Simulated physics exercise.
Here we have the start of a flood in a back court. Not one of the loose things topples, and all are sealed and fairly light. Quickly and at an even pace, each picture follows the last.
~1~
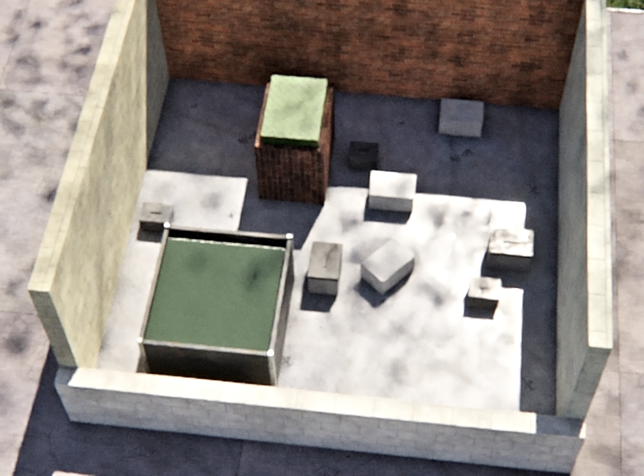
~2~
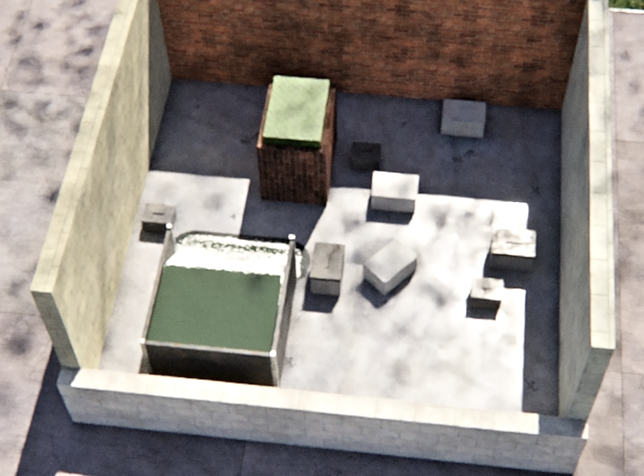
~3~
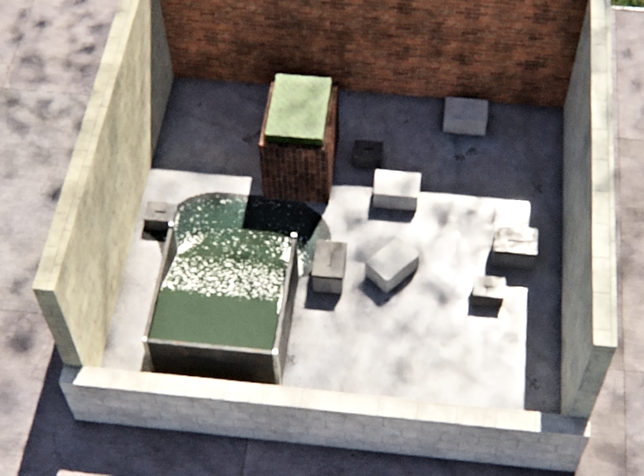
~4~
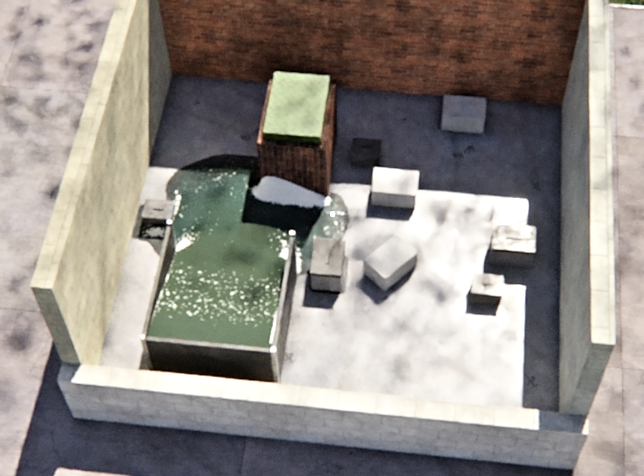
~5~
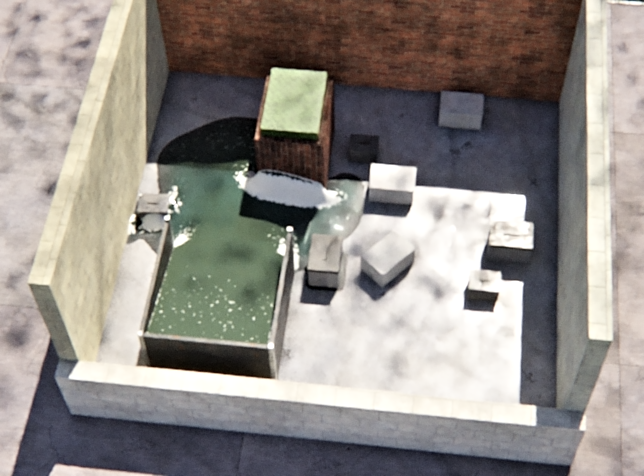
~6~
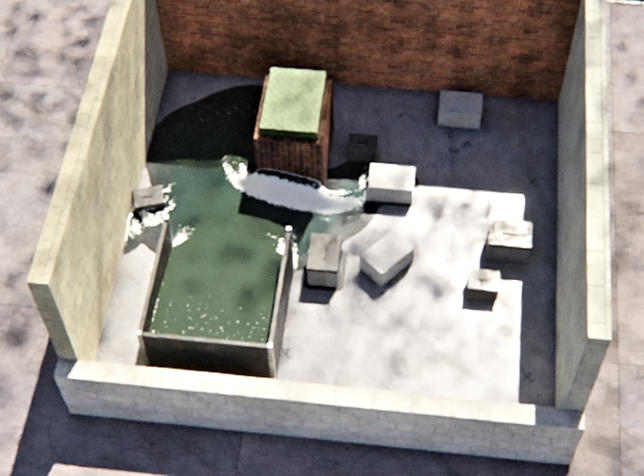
At first, dark green water sits level in an open-topped tank at the left of a walled court scattered with pale blocks. Then it surges out of the tank's far side, foaming, and spreads around the grass-topped brick pillar, splashing against a small block by the left wall, which shifts slightly.
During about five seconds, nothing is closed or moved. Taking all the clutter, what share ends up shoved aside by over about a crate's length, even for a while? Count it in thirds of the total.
Looks to me like between one and two in three get shifted a long way.
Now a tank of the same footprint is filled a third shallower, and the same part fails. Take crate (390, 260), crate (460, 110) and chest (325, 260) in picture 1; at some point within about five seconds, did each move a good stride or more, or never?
The first one: Reaches it. The second: Reaches it. The third: Doesn't reach it.
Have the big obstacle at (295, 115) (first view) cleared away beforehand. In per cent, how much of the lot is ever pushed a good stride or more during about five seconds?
About 90%.
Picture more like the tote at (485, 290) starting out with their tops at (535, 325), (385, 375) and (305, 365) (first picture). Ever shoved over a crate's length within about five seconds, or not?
Going by the order given: Stays in place, stays in place, stays in place.
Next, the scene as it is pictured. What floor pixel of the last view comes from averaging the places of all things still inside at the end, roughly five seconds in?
In the last view, somewhere about (454, 229).
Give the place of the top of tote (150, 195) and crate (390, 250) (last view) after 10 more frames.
First object around (186, 74); second object around (416, 302).
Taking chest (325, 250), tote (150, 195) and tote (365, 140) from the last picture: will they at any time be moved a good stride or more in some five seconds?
One after the other: Never so far, swept aside, not that far.
A moment on, 1 of 8 are well off their spots; 0 afloat.
Next, 3 of 8 are well off their spots; 4 afloat.
Later, 4 of 8 are well off their spots; 4 afloat.
In the end, 5 of 8 are well off their spots, and 5 have been at some point; 3 afloat.
